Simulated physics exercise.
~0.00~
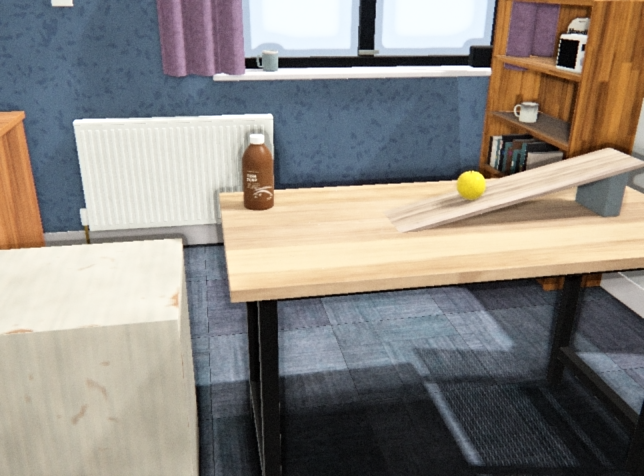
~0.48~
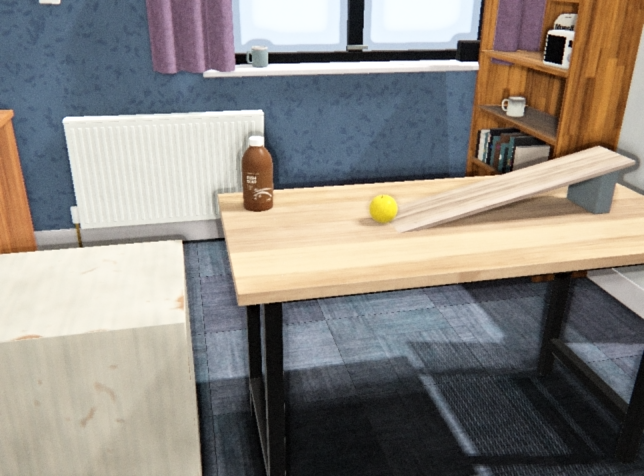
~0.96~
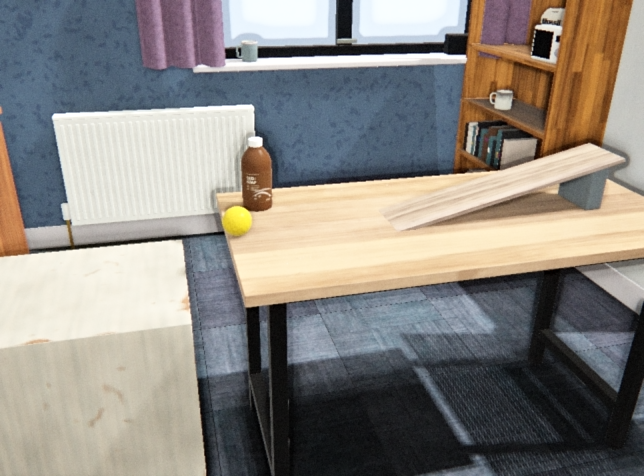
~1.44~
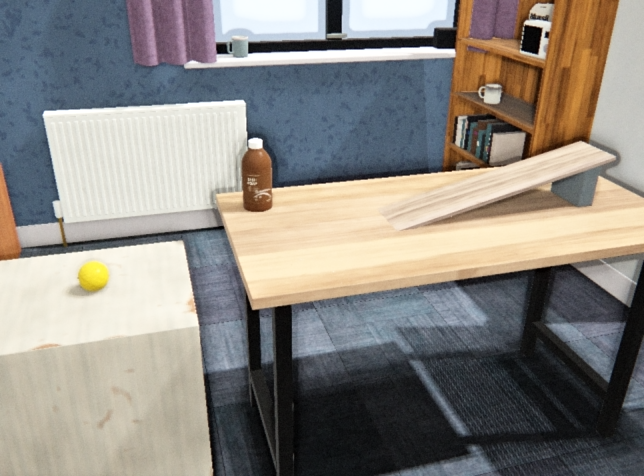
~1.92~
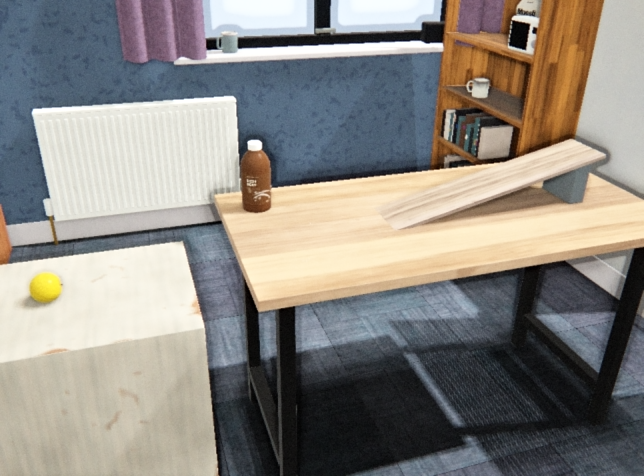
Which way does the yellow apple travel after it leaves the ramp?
It travels to the left, along the table and across the gap onto the pale block.
